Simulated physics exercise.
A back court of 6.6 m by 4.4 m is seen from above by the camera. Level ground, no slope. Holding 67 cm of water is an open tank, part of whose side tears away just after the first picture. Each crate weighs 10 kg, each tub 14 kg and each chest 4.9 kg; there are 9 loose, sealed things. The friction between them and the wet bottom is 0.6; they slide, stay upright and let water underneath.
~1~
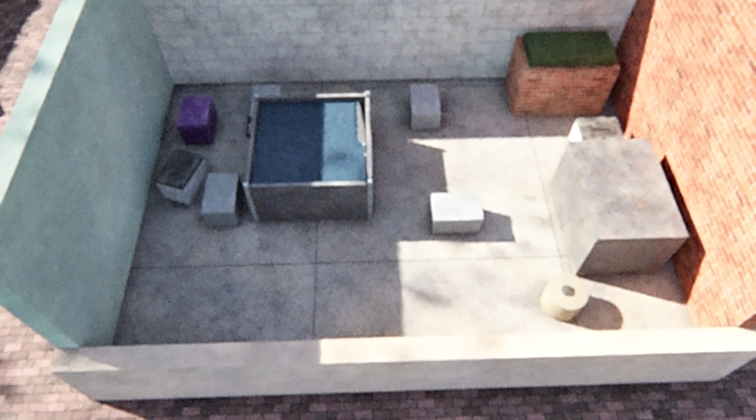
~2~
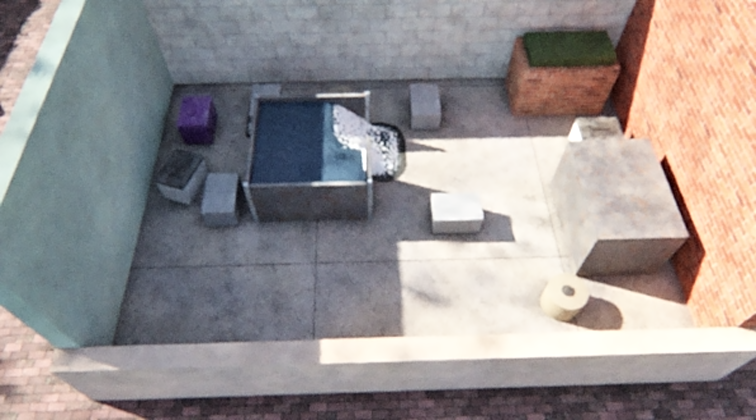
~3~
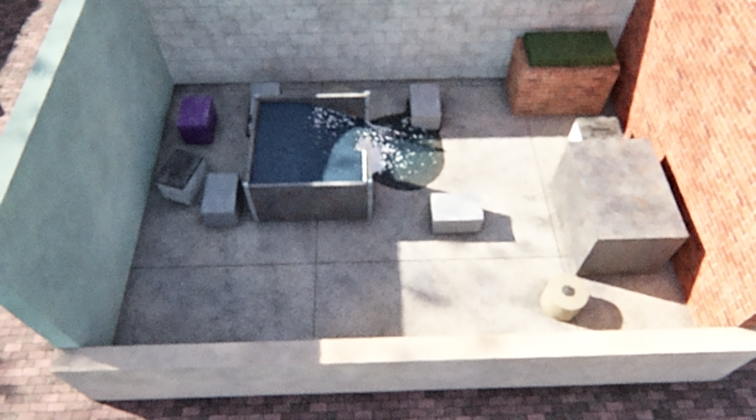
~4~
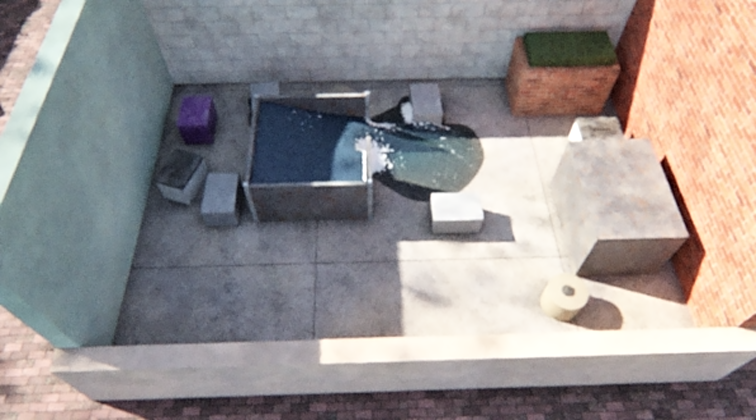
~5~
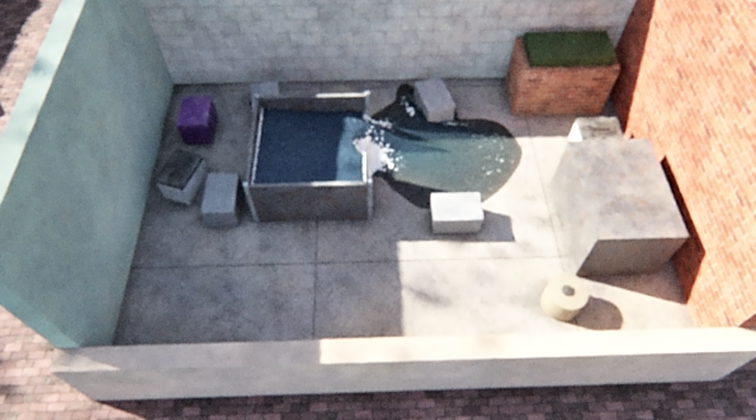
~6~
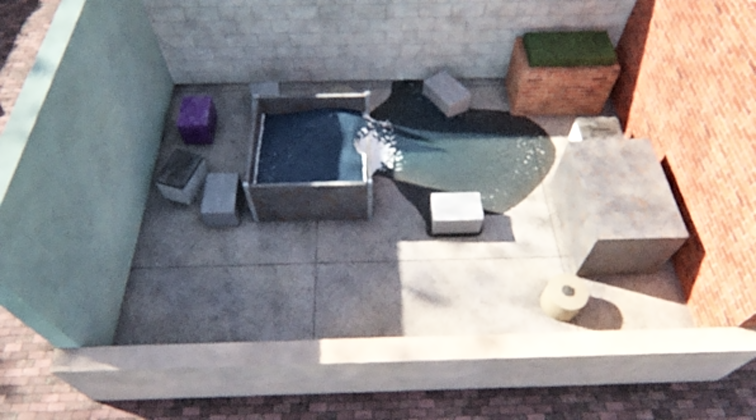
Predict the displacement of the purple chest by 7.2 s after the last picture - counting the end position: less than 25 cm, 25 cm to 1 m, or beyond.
The move is tiny.
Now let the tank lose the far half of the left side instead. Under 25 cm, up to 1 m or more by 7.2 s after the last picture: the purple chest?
So, for the purple chest: It is carried a long way.
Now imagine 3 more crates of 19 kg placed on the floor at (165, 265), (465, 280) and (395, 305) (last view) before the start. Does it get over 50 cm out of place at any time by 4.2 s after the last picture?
In turn: Short of it, less, under.
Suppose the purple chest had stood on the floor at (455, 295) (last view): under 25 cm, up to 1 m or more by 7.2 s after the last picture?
Observed: Object goes well off.
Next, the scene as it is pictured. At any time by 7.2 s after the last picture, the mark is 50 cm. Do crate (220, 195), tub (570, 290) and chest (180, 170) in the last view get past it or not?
First one stayed inside, second one went too far, third one stayed inside.
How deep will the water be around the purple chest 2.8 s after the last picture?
I'd say around 0 cm.
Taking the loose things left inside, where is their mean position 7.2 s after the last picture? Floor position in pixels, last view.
(304, 208).
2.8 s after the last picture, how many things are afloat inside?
The count is 2.
Then, 0.9 s after the last picture the purple chest is near (194, 110), 0.0 m from its start, aground; 2 afloat.
Then, 2.8 s after the last picture the purple chest is near (194, 110), 0.0 m from its start, aground; 2 afloat.
Then, 4.8 s after the last picture the purple chest is near (194, 110), 0.0 m from its start, aground; 3 afloat.
Then, 7.2 s after the last picture the purple chest is near (194, 110), 0.0 m from its start, aground; 2 afloat.
